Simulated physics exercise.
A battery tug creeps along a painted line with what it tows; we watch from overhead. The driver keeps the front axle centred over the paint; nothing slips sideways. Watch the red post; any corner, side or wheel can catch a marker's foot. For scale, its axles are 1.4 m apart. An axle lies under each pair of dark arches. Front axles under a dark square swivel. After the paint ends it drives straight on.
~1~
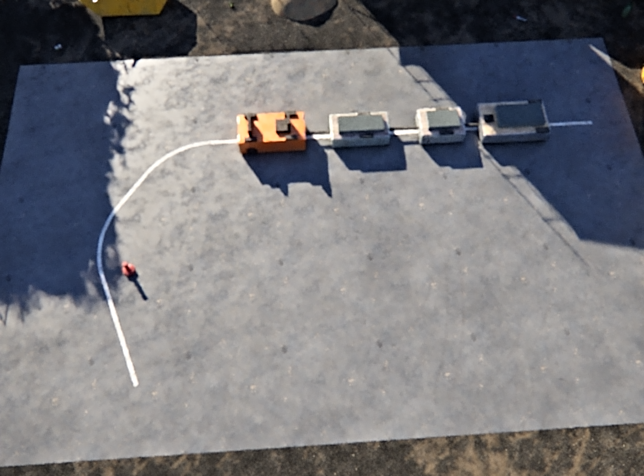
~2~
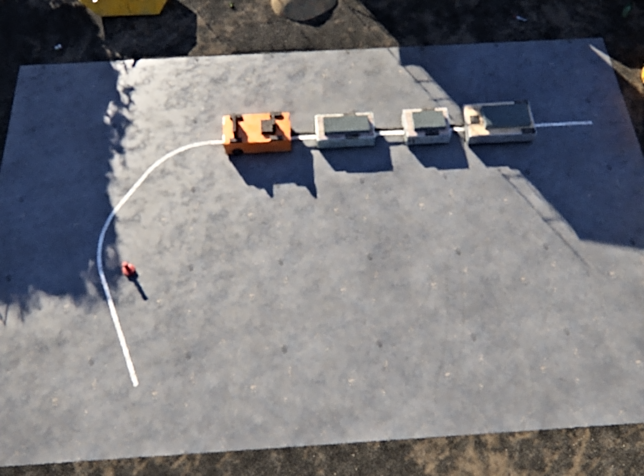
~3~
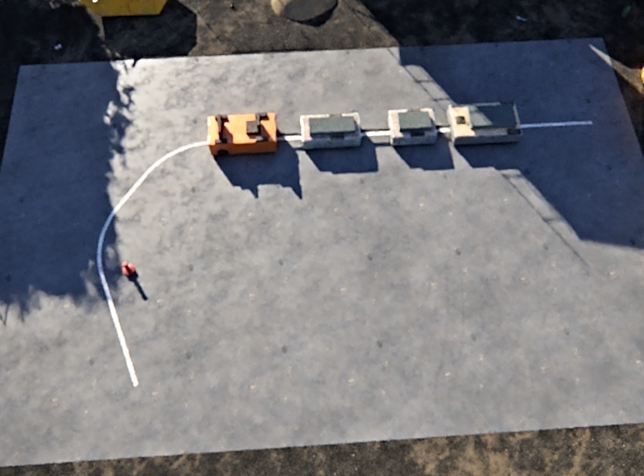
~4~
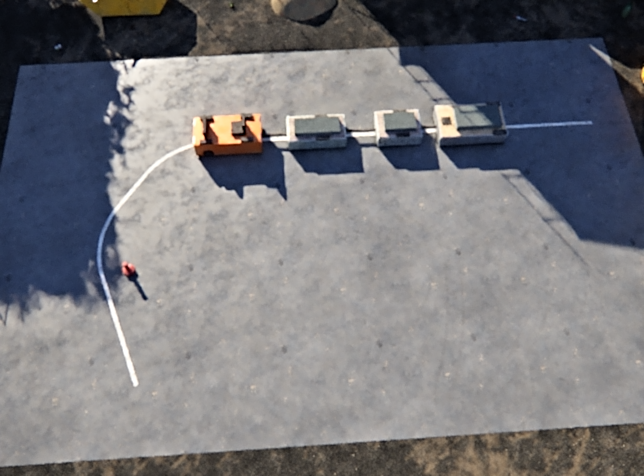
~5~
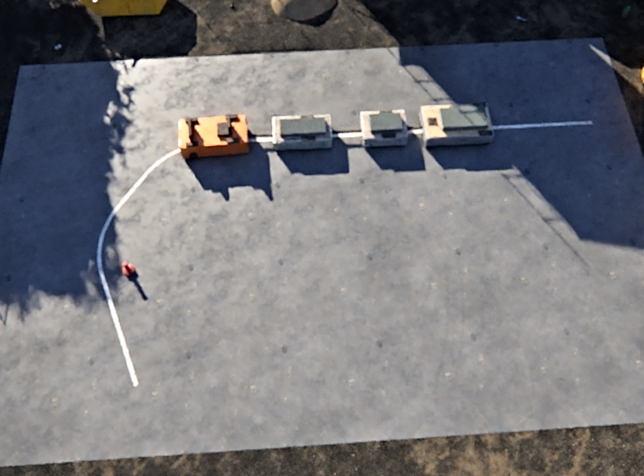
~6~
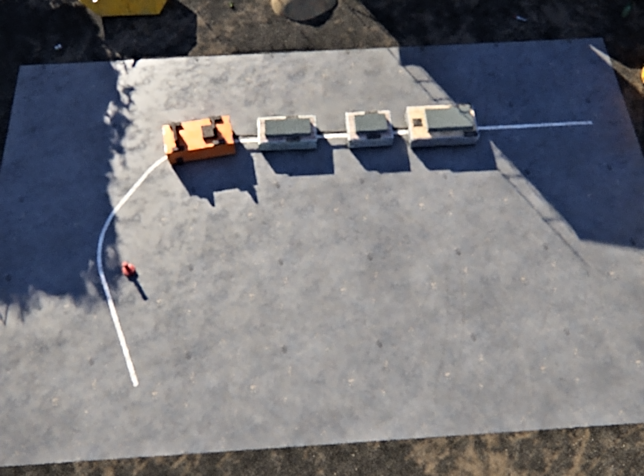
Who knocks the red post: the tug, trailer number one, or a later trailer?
The blame goes to the tug.
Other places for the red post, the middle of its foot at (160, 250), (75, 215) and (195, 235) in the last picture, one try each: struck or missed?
First struck, second missed, third missed.
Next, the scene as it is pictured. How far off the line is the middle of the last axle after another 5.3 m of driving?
Some 5 cm off it.
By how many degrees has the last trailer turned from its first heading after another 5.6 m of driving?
About 0°.
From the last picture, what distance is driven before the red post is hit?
About 6.0 m.
5.1 m further on, the last axle is at (339, 125) of the last picture, on the line.
6.2 m further on, the last axle is at (313, 127) of the last picture, 5 cm off the line; the battery tug has hit red.
10.2 m further on, the last axle is at (223, 144) of the last picture, 50 cm off the line.
20.5 m further on, the last axle is at (141, 381) of the last picture, 30 cm off the line; 1 of 1 struck in all.
